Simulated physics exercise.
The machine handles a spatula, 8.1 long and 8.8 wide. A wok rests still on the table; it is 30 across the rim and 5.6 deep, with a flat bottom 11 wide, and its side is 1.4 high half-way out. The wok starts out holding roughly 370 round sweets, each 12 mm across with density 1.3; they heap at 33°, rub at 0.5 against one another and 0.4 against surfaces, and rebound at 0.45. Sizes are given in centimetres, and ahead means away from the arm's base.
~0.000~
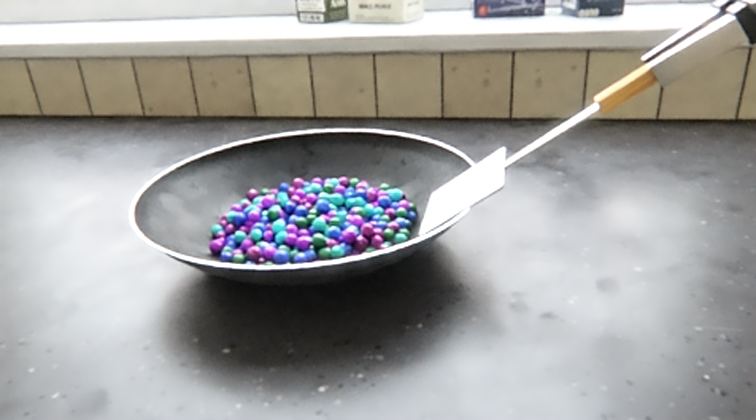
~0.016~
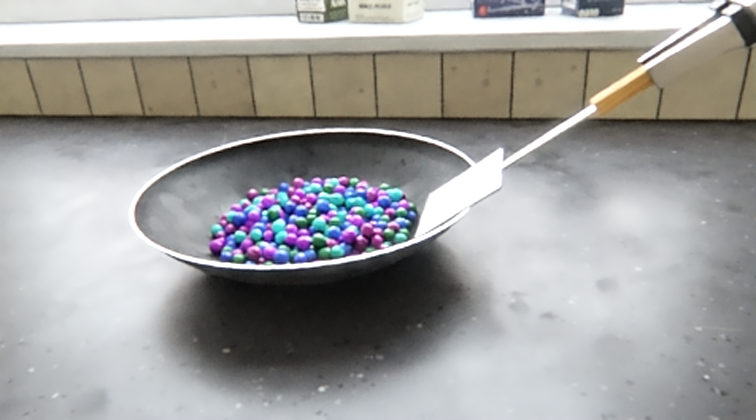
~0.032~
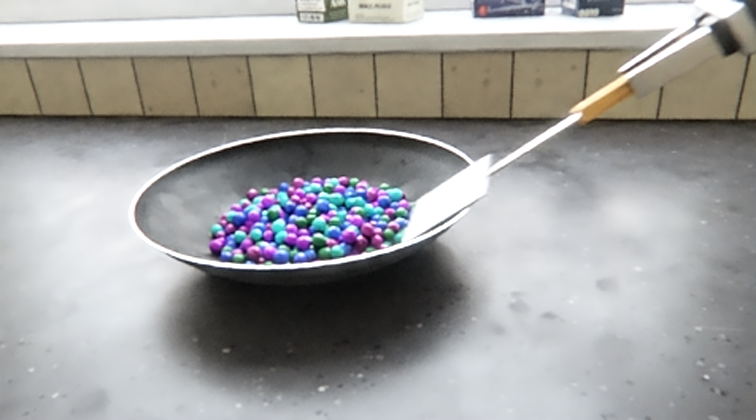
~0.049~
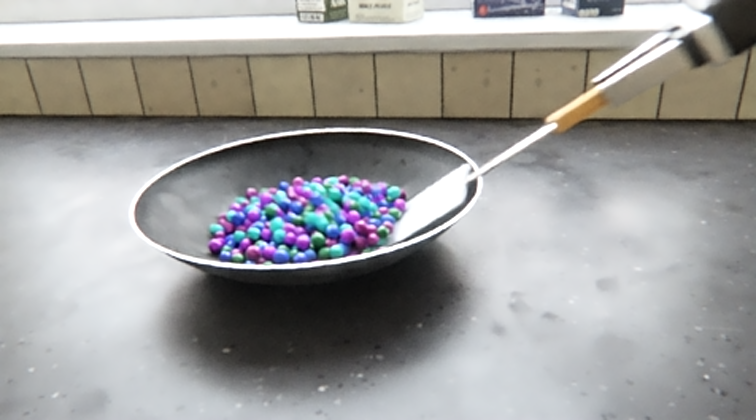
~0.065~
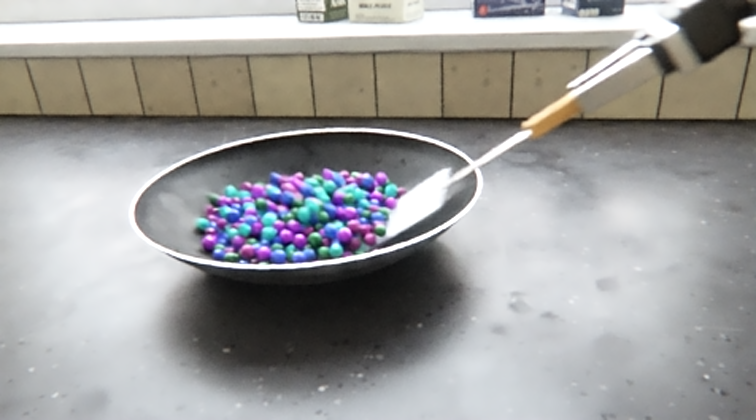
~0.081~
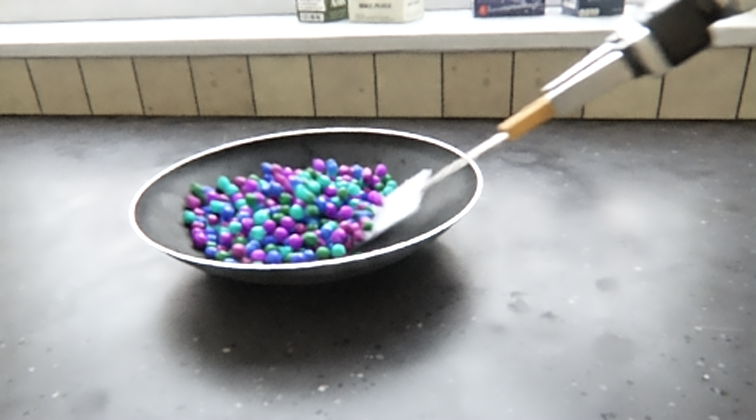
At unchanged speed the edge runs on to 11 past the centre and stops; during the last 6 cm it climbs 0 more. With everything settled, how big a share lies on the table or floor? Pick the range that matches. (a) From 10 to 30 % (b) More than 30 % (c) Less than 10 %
b, more than 30 %.
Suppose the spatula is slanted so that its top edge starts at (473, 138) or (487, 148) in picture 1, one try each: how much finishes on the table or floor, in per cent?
First try around 50 percent, second around 45 percent.
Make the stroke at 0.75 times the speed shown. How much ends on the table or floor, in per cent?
I'd put it at about 30 per cent.
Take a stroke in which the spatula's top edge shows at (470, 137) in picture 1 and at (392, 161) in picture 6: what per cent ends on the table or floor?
About 50 per cent.
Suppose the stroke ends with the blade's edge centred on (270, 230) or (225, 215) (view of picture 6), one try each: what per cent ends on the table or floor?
Respectively some 0 and 15 percent end on the table or floor.
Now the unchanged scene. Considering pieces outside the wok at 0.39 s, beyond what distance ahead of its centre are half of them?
About 22 cm.
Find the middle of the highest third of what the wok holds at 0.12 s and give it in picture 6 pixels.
Centre estimated at around (248, 194).
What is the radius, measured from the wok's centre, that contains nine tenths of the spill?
I reckon it's some 40 centimetres.
After 0.12 s, sloping 36°, highest piece 9 above the table; 370 in the wok.
After 0.17 s, sloping 36°, highest piece 10 above the table; 367 in the wok, 3 on the blade or in flight.
After 0.39 s, sloping 36°, highest piece 8 above the table; 205 in the wok, 110 on the table or floor, 55 on the blade or in flight.
After 1.44 s, sloping 36°, highest piece 5 above the table; 205 in the wok, 165 on the table or floor.
In the end, 205 in the wok, 165 on the table or floor. That is 45 % on the table or floor.
